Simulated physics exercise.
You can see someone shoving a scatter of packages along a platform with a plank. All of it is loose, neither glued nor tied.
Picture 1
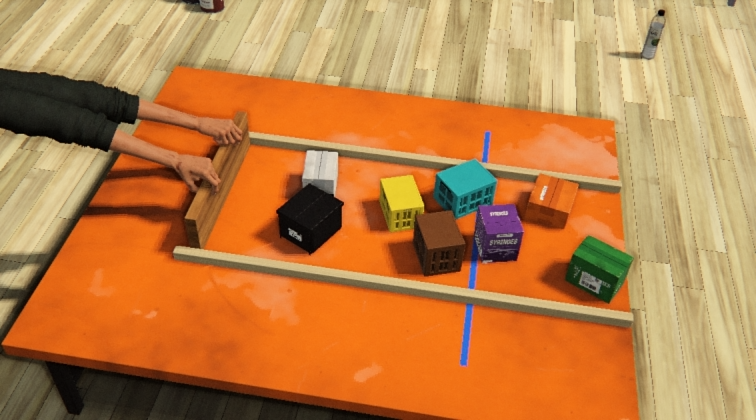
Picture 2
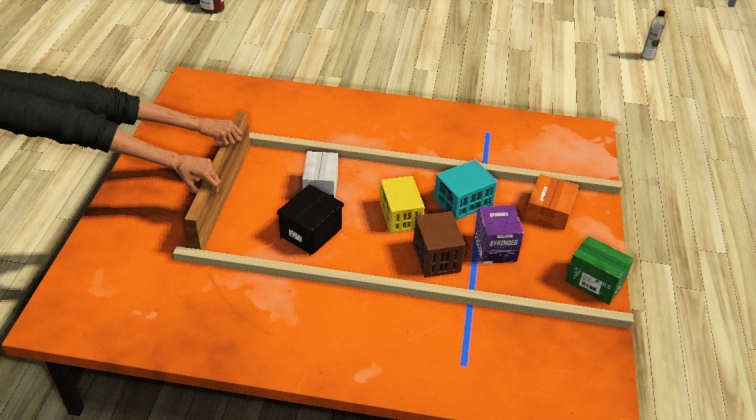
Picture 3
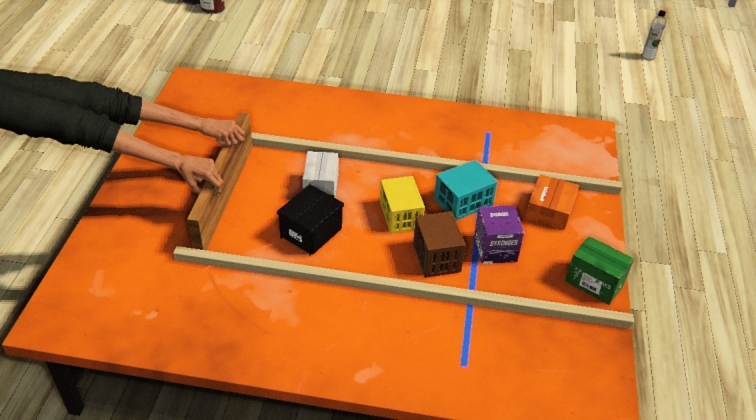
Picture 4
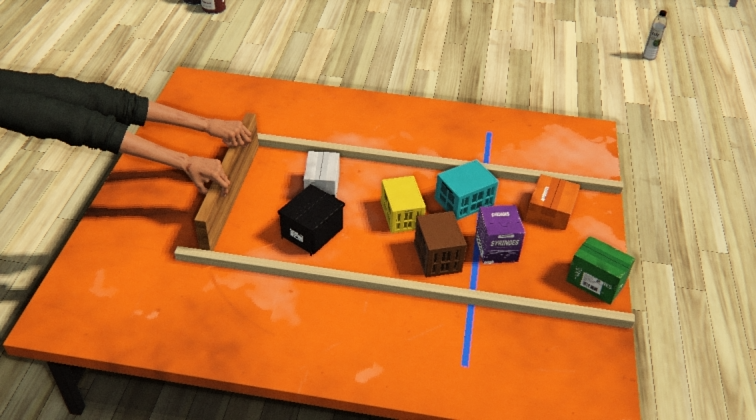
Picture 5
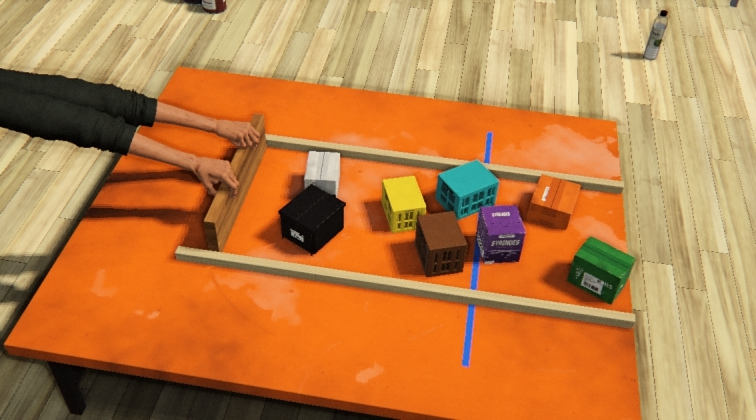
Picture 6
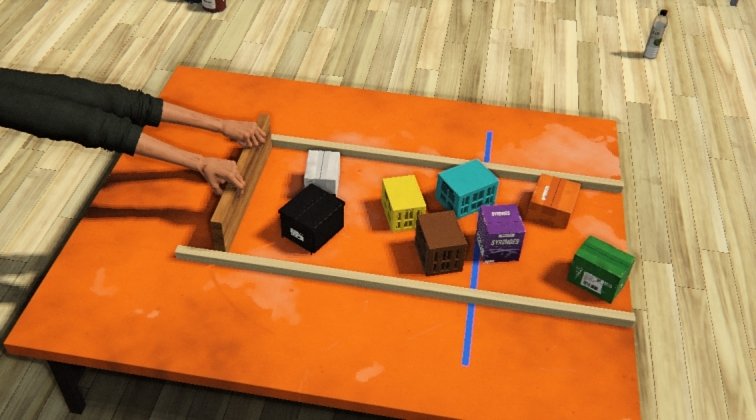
Two hands slide a wooden plank slightly right toward scattered colored boxes, which stay still.
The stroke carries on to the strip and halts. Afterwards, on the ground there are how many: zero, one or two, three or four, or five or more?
On the ground there are zero.
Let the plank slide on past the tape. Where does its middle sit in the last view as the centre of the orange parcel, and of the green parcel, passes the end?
Roughly (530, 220); roughly (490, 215).
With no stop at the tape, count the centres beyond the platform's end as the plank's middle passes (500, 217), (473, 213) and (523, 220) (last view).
Going through the three positions, you'd get 1, 0 and 1.
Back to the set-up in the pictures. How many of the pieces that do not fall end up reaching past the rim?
So the number is 1.
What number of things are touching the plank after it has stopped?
2 of them.
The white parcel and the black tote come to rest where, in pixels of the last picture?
About (499, 201), and about (501, 241).
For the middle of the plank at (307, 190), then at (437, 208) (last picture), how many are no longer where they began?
The first count is 2, and then it's 6.
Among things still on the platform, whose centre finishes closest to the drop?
Green parcel, foremost.
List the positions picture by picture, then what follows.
In the first frame, green parcel (599, 269); orange parcel (552, 201); purple box (498, 233); plank (221, 178); tape (478, 231).
In the second frame, orange parcel (552, 202); brown crate (438, 244).
In the third frame, purple box (498, 235); yellow crate (402, 204).
In the fourth frame, green parcel (600, 270); white parcel (322, 177).
In the fifth frame, orange parcel (554, 202); black tote (313, 220).
In the sixth frame, green parcel (601, 269); orange parcel (554, 201); purple box (500, 234); plank (244, 181); tape (479, 231).
Early on, none off yet; green parcel at rest near (601, 269); orange parcel at rest near (554, 201); purple box at rest near (500, 234).
A while later, none off yet; green parcel at rest near (601, 269); orange parcel at rest near (554, 201); purple box moving near (502, 235).
Finally, the number that fall off is zero.
